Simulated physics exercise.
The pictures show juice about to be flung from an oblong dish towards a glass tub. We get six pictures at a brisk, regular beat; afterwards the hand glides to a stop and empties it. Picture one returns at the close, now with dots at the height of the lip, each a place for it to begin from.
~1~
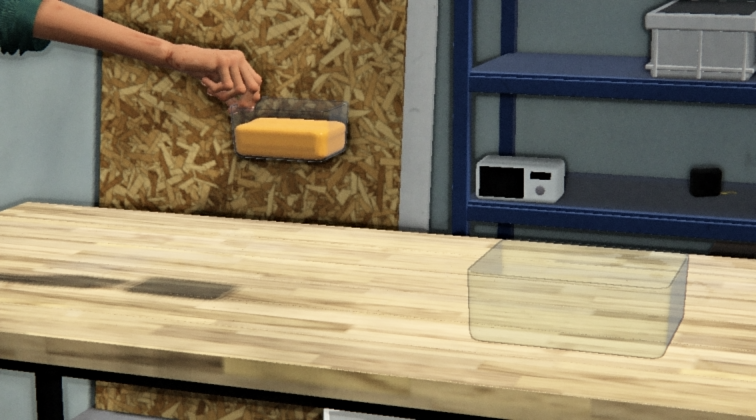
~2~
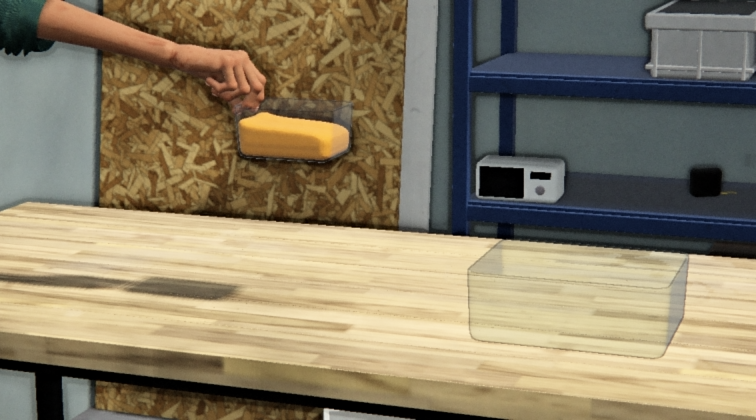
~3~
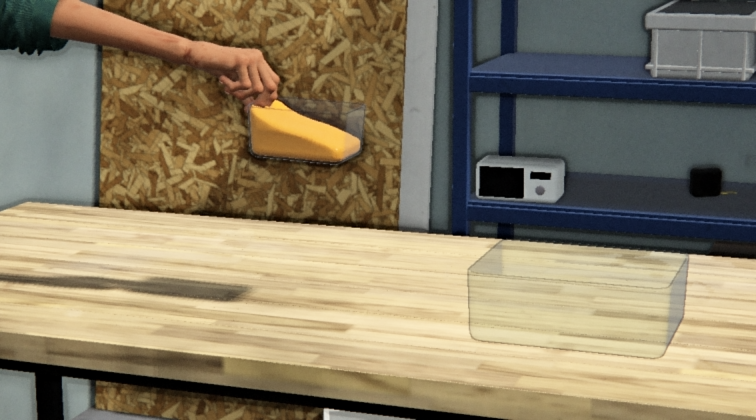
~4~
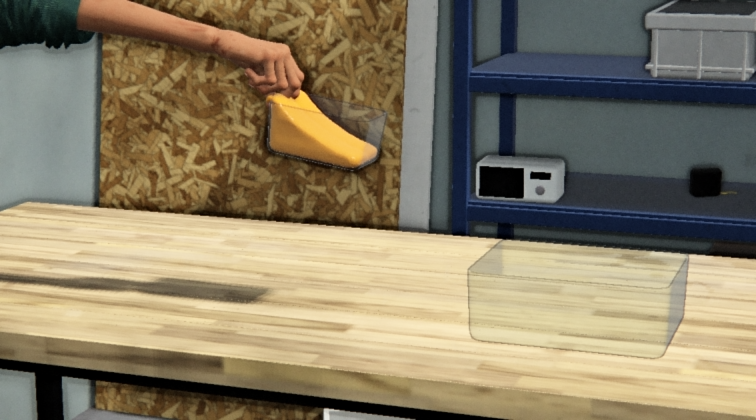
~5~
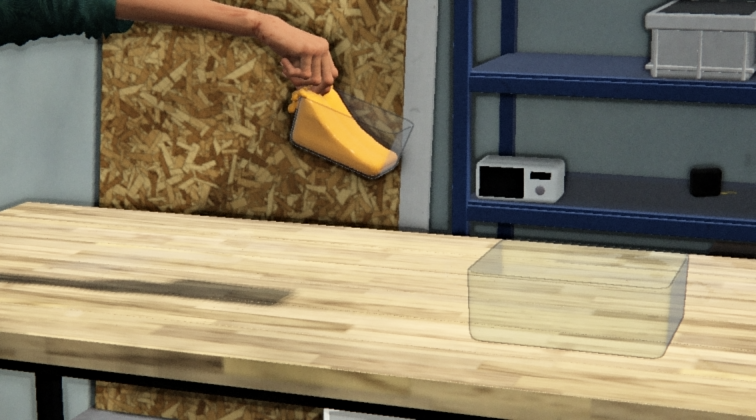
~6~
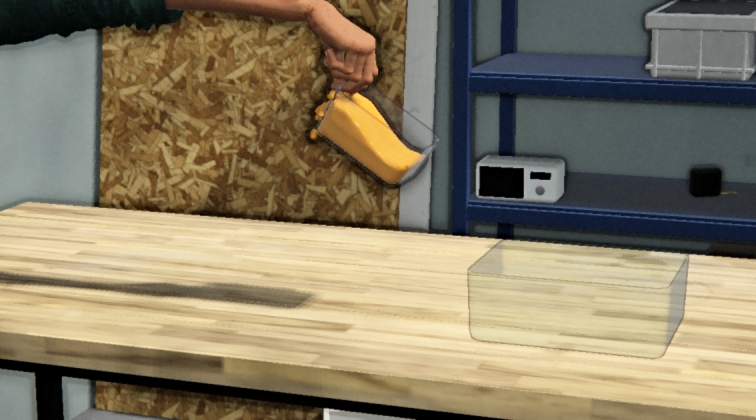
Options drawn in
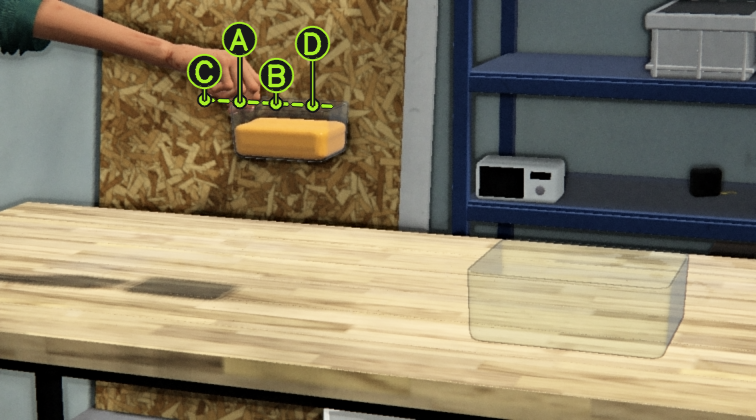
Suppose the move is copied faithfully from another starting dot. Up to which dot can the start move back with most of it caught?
Take A.
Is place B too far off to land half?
No.
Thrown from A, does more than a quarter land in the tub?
Yes, clearly.
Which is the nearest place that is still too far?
C it is.
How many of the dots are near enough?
Three of them.
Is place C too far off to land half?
Yes, that goes wrong.
In lime, A at (239, 101); B at (276, 103); C at (204, 99); D at (312, 105).
For place A, about 64 % lands in the tub, 27 % falls short and 9 % goes beside or beyond.
For place B, about 73 % lands in the tub, 14 % falls short and 12 % goes beside or beyond.
For place C, about 32 % lands in the tub, 60 % falls short and 8 % goes beside or beyond.
For place D, about 88 % lands in the tub, 10 % falls short and 3 % goes beside or beyond.
